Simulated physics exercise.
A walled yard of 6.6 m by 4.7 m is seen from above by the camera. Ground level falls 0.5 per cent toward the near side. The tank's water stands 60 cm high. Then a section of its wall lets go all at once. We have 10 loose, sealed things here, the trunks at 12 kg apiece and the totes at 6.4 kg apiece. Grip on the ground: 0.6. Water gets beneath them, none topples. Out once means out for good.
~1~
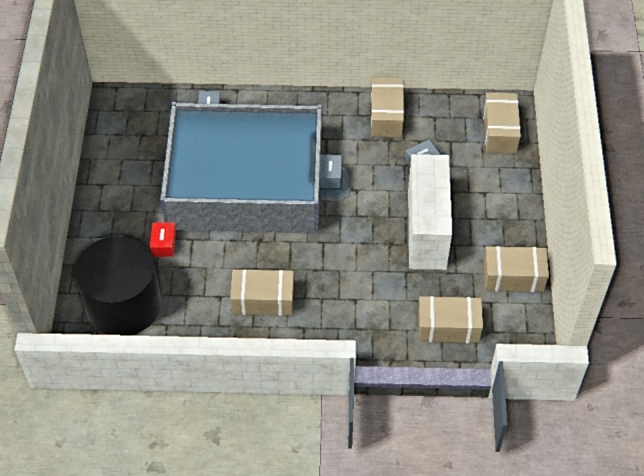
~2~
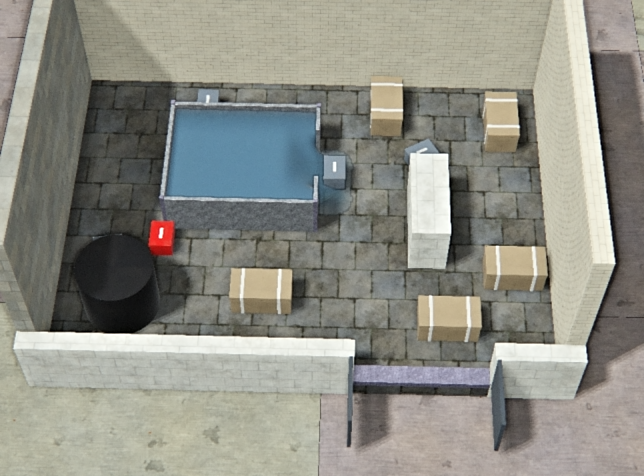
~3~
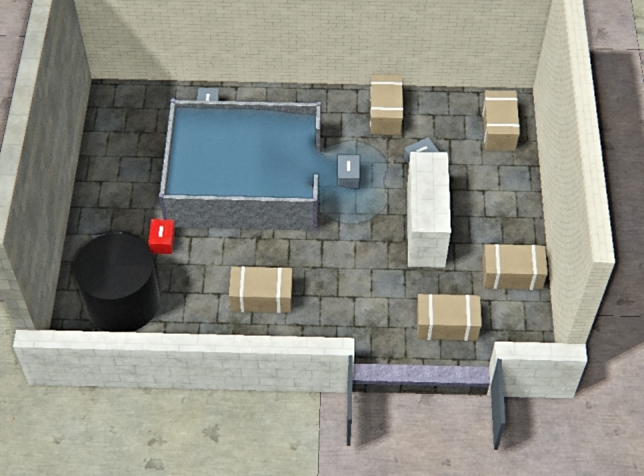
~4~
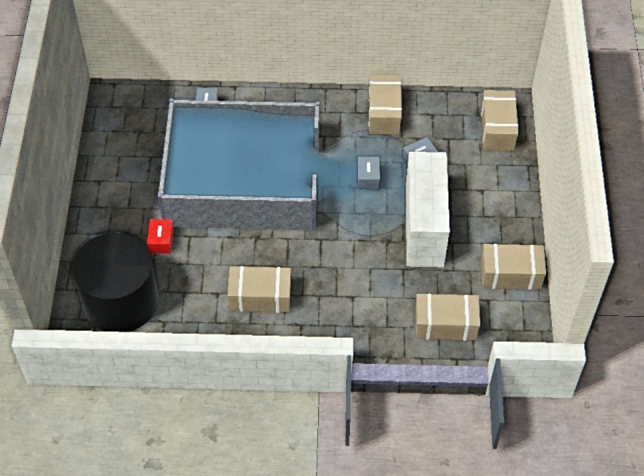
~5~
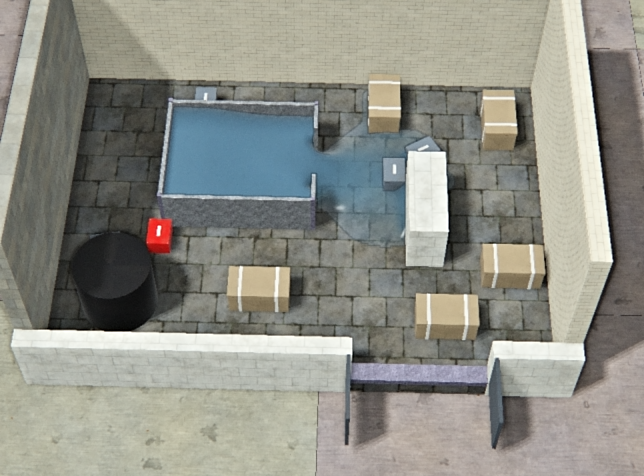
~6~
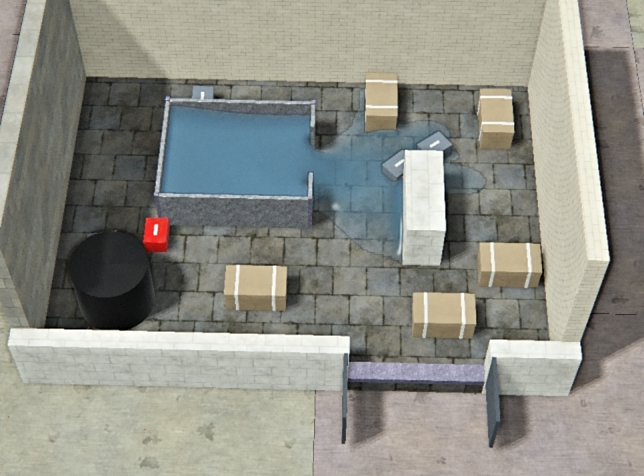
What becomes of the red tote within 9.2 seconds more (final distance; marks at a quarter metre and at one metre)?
Steady.
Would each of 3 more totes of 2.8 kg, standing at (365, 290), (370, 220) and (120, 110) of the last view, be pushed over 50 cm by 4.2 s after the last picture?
Spot by spot, in turn: Exceeds it, exceeds it, falls short.
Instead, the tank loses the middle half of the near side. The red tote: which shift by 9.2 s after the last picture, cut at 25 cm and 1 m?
Well, the red tote is flushed away.
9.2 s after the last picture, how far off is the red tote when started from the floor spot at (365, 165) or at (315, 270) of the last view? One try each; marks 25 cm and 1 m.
At the first spot it winds up far off; at the second it keeps its position.
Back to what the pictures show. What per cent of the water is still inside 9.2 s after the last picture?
76 % or so.
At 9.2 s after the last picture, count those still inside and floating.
At that time the total is 5.
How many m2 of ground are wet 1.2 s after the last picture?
Wet area: Approx. 14 m2.
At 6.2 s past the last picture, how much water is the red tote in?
The depth there is around 2 cm.
Then, 1.2 s after the last picture the red tote is near (156, 230), 0.0 m from its start, aground; 0 of 10 are out; 3 afloat.
Then, 3.8 s after the last picture the red tote is near (156, 230), 0.0 m from its start, aground; 0 of 10 are out; 4 afloat.
Then, 6.2 s after the last picture the red tote is near (156, 230), 0.0 m from its start, aground; 3 of 10 are out; 3 afloat.
Then, 9.2 s after the last picture the red tote is near (158, 232), 0.0 m from its start, afloat; 4 of 10 are out; 5 afloat.
